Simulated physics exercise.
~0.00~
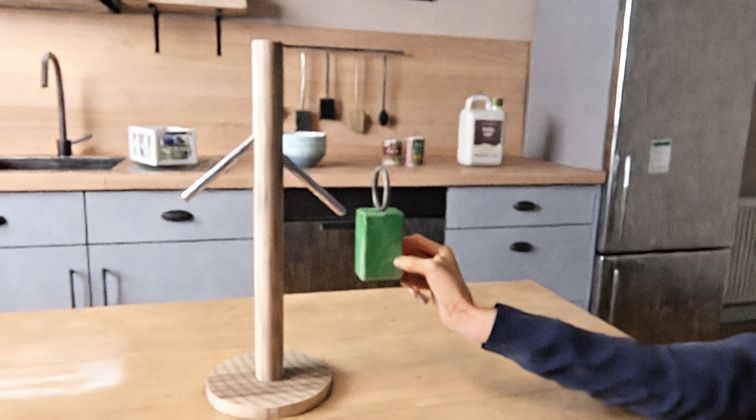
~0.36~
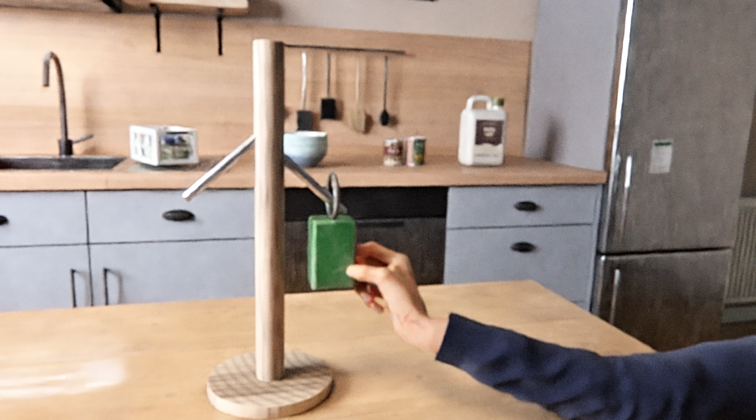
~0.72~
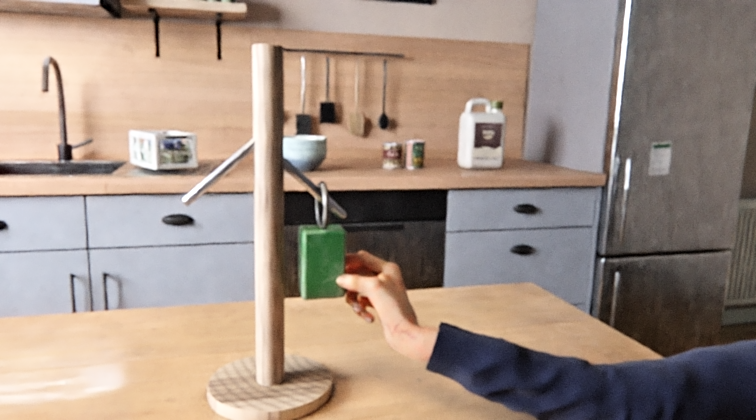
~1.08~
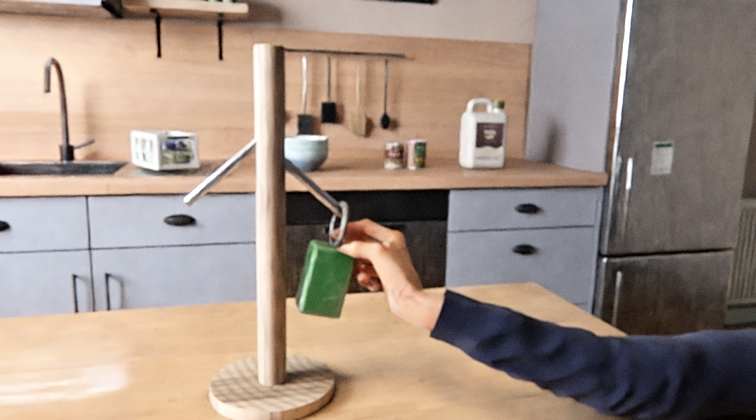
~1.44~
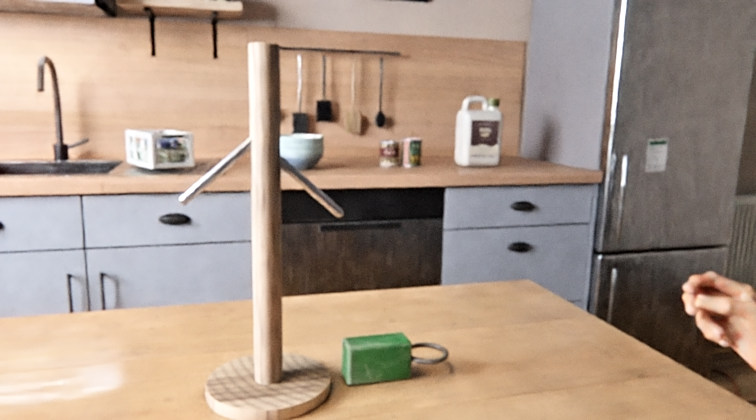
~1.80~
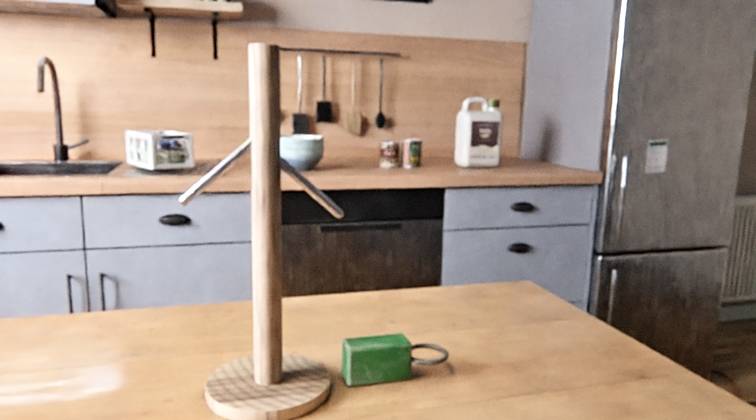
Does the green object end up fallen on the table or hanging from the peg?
It ends up fallen, lying on its side on the table beside the base of the stand.
